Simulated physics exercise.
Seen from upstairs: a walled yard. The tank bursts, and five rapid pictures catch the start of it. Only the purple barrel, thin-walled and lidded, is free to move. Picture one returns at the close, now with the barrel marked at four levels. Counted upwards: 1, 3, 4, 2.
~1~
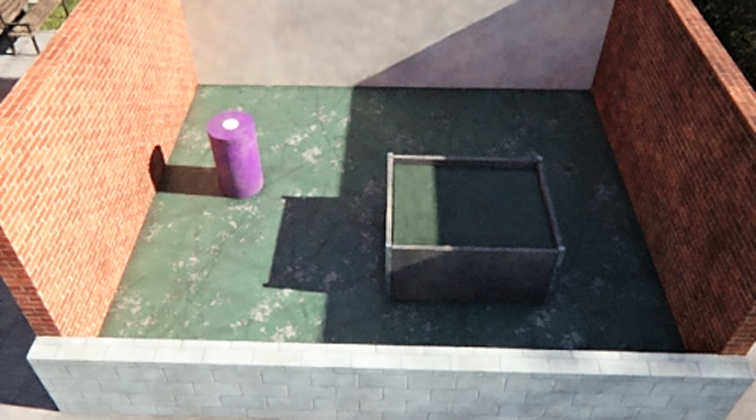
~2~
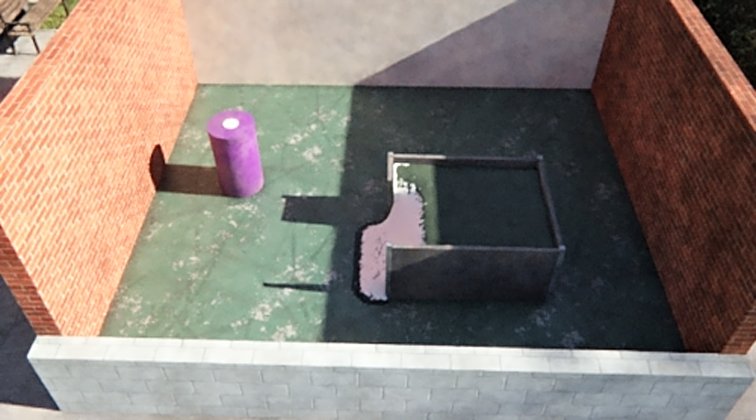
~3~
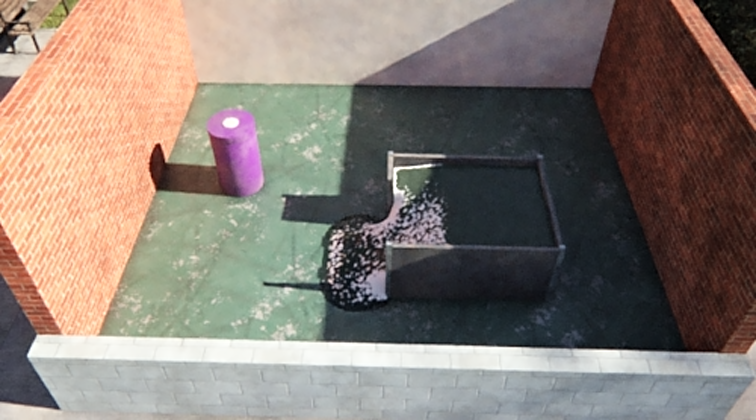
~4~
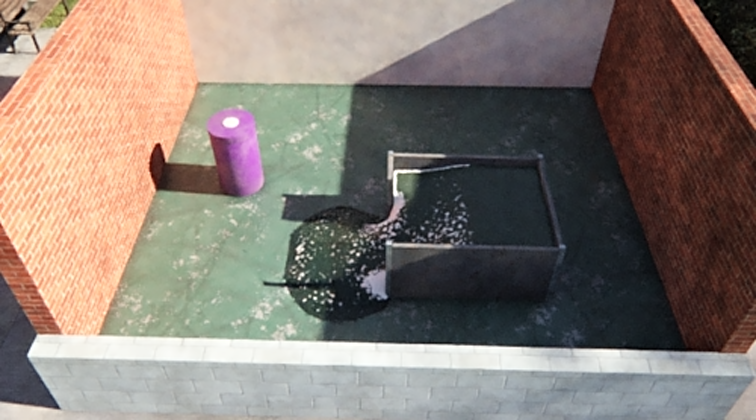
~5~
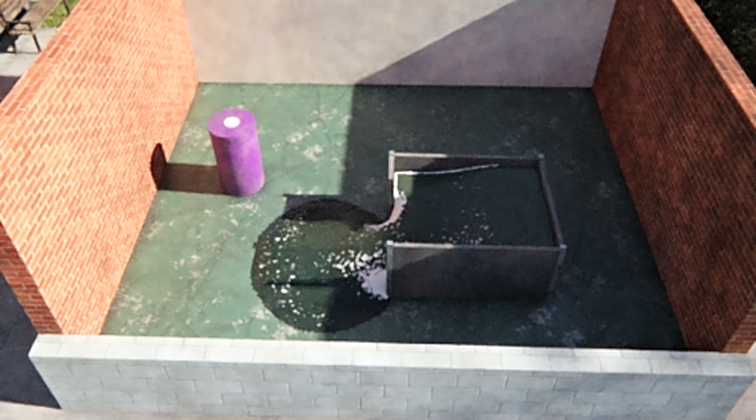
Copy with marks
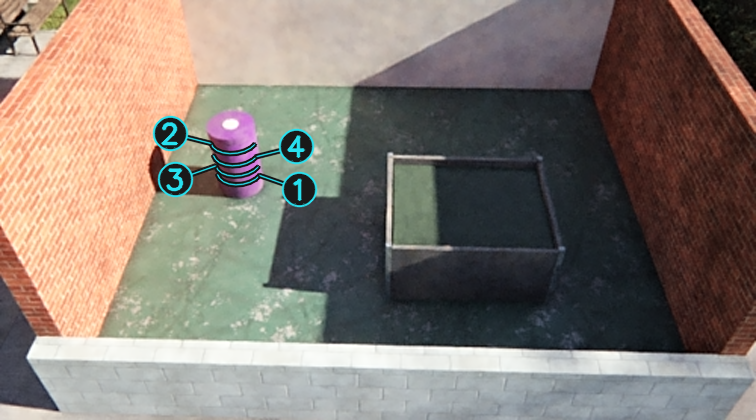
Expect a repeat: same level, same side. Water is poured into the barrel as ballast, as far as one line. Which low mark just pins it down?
Mark 1 just does it.
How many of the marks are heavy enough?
All of them.
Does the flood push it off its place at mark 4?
No, not at all.
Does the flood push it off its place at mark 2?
No, not at all.
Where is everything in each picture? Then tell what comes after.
Lid of the purple barrel at (231, 124); tank full, its middle at (469, 205), in the first picture.
In the second picture, 1 % of the ground under water, its edge towards the barrel at (368, 229).
In the third picture, 3 % of the ground under water, its edge towards the barrel at (336, 233).
In the fourth picture, 5 % of the ground under water, its edge towards the barrel at (310, 225).
Lid of the purple barrel at (232, 122); 8 % of the ground under water, its edge towards the barrel at (291, 217), in the fifth picture.
In cyan, 1 at (235, 184); 2 at (229, 153); 3 at (234, 176); 4 at (232, 165); from the bottom up 1, 3, 4, 2.
If 1 is chosen, it does not move.
If 2 is chosen, it does not move.
If 3 is chosen, it does not move.
If 4 is chosen, it does not move.
